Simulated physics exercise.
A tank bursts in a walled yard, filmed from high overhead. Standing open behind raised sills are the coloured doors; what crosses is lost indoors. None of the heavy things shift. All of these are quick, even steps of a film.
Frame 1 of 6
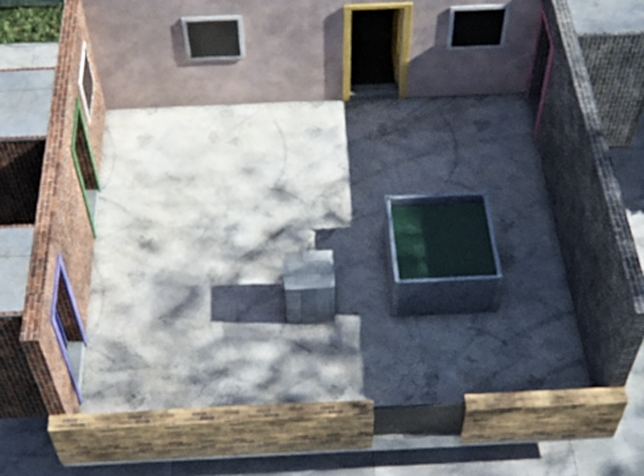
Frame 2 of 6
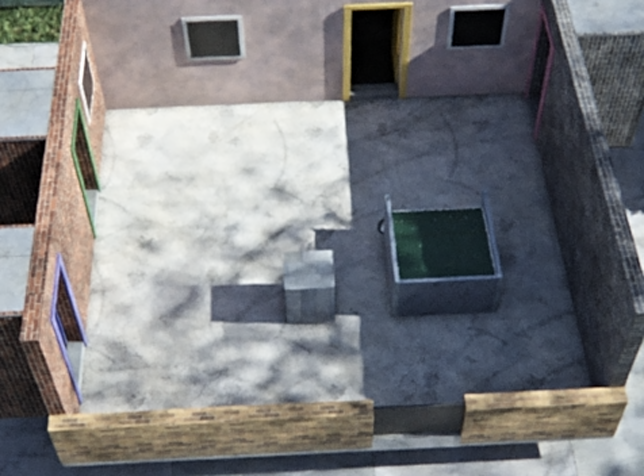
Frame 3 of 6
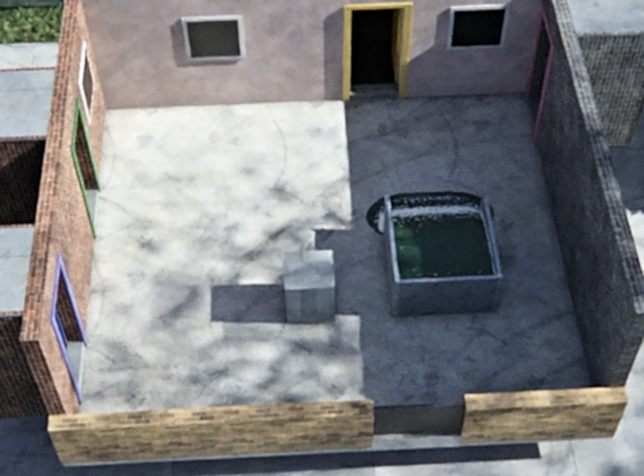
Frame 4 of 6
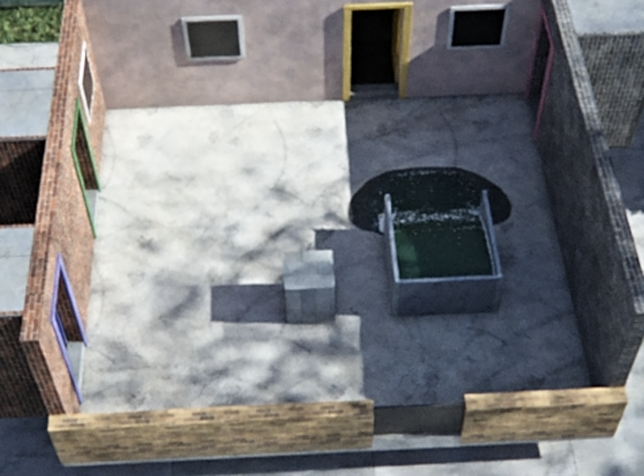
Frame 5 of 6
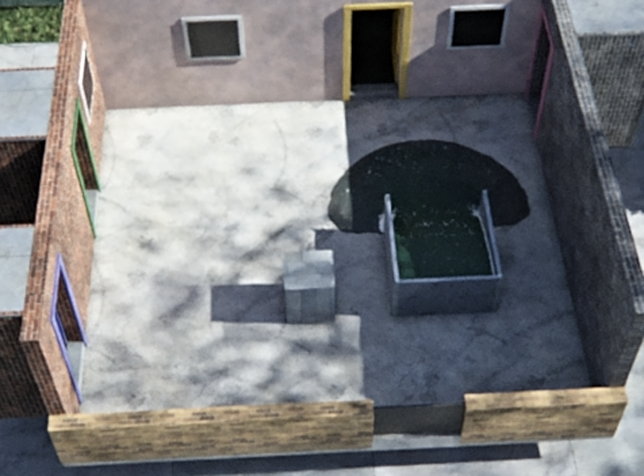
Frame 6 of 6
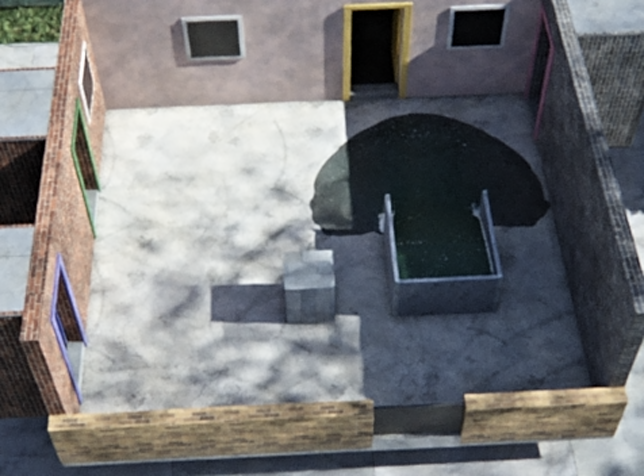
Dark green water pours through the far side of an open-topped grey tank in a walled yard, seen from high overhead by a still camera. The tank stands right of centre, near a small grey block, with a yellow-framed doorway behind and green and blue ones at left. The water spreads backward and sideways over the pale floor in a widening dark fan.
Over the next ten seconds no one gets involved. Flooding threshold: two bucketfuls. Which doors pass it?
Most likely the green door gets two buckets or less. Most likely the pink door gets too much water. Most likely the yellow door gets too much water. Most likely the blue door gets two buckets or less.
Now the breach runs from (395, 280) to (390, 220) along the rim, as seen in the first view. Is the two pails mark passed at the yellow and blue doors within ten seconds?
Yellow door: Falls short; blue door: Falls short.
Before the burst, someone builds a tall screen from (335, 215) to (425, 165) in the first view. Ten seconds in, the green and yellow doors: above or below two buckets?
Door by door: Green does not exceed the limit, yellow does not exceed the limit.
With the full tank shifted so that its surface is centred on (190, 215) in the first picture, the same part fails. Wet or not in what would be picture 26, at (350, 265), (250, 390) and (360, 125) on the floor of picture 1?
Going through them in turn: Still bare, still bare and waterlogged.
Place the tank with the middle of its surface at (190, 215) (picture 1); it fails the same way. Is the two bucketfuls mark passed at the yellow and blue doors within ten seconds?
Then: The yellow door keeps below it, the blue door holds.
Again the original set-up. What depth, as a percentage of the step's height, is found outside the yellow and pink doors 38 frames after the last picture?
Estimate, in order: 40 and 60 percent.
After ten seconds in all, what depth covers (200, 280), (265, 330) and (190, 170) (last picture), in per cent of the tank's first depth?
The depth comes out near 6, 0 and 4 per cent.
A moment on, water covers 25 % of the floor; the green door not reached, the pink door wet at the sill, nothing in, the yellow door over two buckets in, the blue door not reached.
Next, water covers 30 % of the floor; the green door not reached, the pink door over two buckets in, the yellow door far over two buckets in, the blue door not reached.
Then, water covers 35 % of the floor; the green door not reached, the pink door far over two buckets in, the yellow door far over two buckets in, the blue door not reached.
Later, water covers 65 % of the floor; the green door wet at the sill, nothing in, the pink door far over two buckets in, the yellow door far over two buckets in, the blue door wet at the sill, nothing in.
In the end, water covers 90 % of the floor; the green door wet at the sill, nothing in, the pink door far over two buckets in, the yellow door far over two buckets in, the blue door wet at the sill, nothing in.
